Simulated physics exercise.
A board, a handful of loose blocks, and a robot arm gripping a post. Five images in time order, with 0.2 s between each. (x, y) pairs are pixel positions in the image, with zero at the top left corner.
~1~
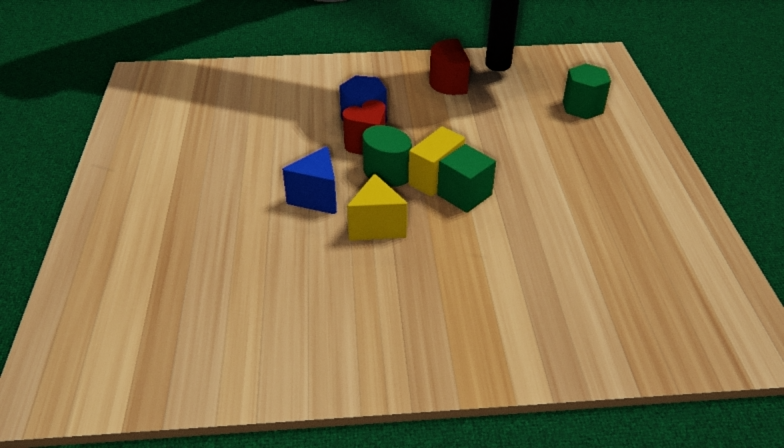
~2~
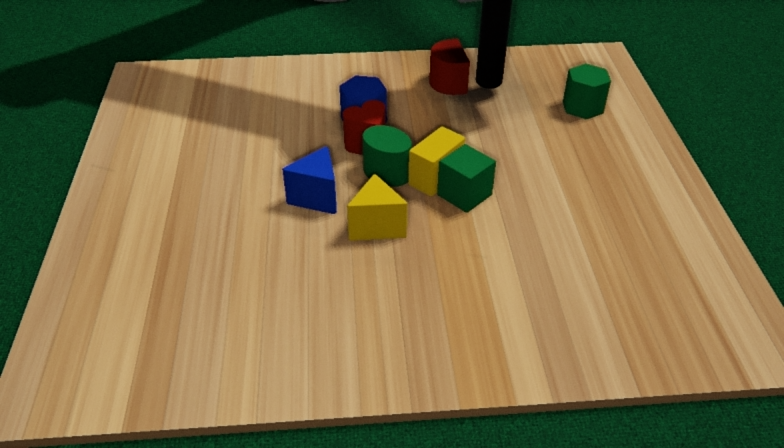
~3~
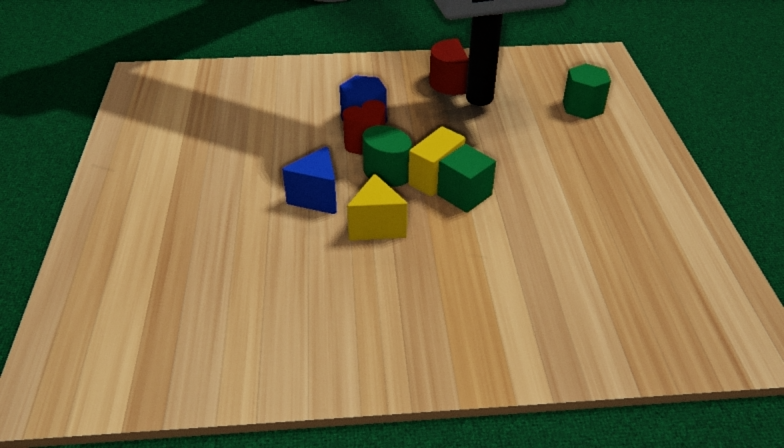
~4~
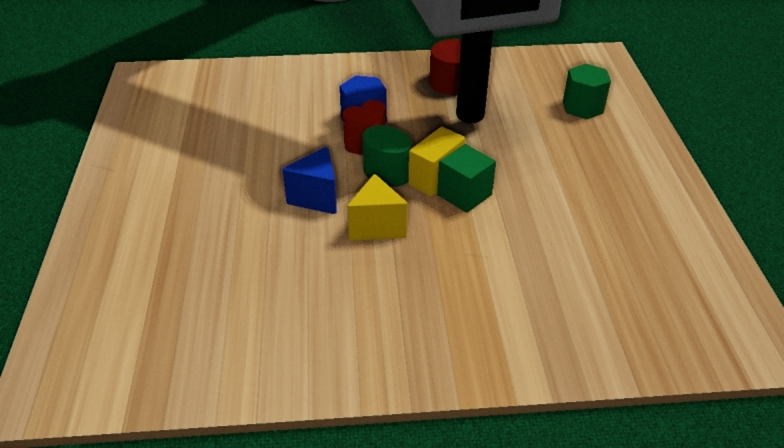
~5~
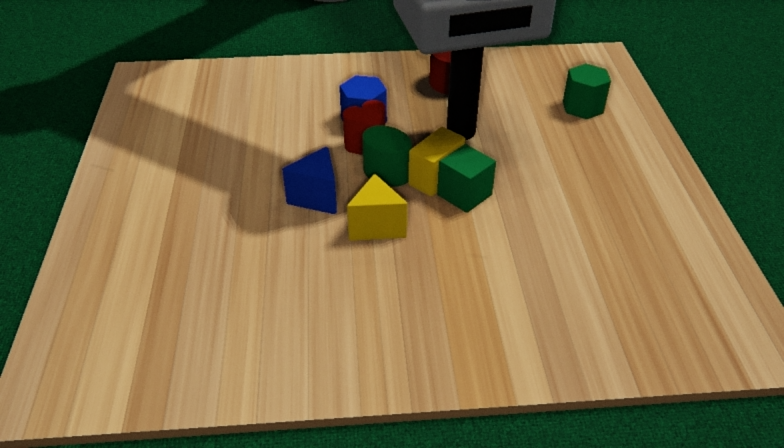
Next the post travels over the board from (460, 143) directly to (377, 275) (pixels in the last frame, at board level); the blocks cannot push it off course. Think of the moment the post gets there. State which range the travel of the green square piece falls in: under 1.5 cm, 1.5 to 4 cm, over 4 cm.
Net shift: Below 1.5 cm.
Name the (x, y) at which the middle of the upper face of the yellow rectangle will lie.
My estimate: (323, 247).
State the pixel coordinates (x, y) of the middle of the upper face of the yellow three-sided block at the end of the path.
It should be at about (274, 239).
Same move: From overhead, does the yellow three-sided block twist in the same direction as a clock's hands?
That would be a yes.
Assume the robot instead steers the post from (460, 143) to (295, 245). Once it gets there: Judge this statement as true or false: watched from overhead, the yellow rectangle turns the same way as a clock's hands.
False
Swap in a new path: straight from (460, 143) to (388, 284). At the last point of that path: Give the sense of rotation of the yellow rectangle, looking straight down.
In a top view, it turns clockwise.
On the path given first. One third of the way, post at (436, 172); yellow rectangle at (411, 169).
Two thirds of the way, post at (409, 216); yellow three-sided block at (325, 224); yellow rectangle at (370, 209), turned 25° clockwise; green square piece at (470, 163), turned 15° anticlockwise.
At the end, post at (377, 266); yellow three-sided block at (274, 239), turned 50° clockwise; green oval block unmoved; yellow rectangle at (323, 247), turned 65° clockwise; green square piece at (470, 163), turned 15° anticlockwise.
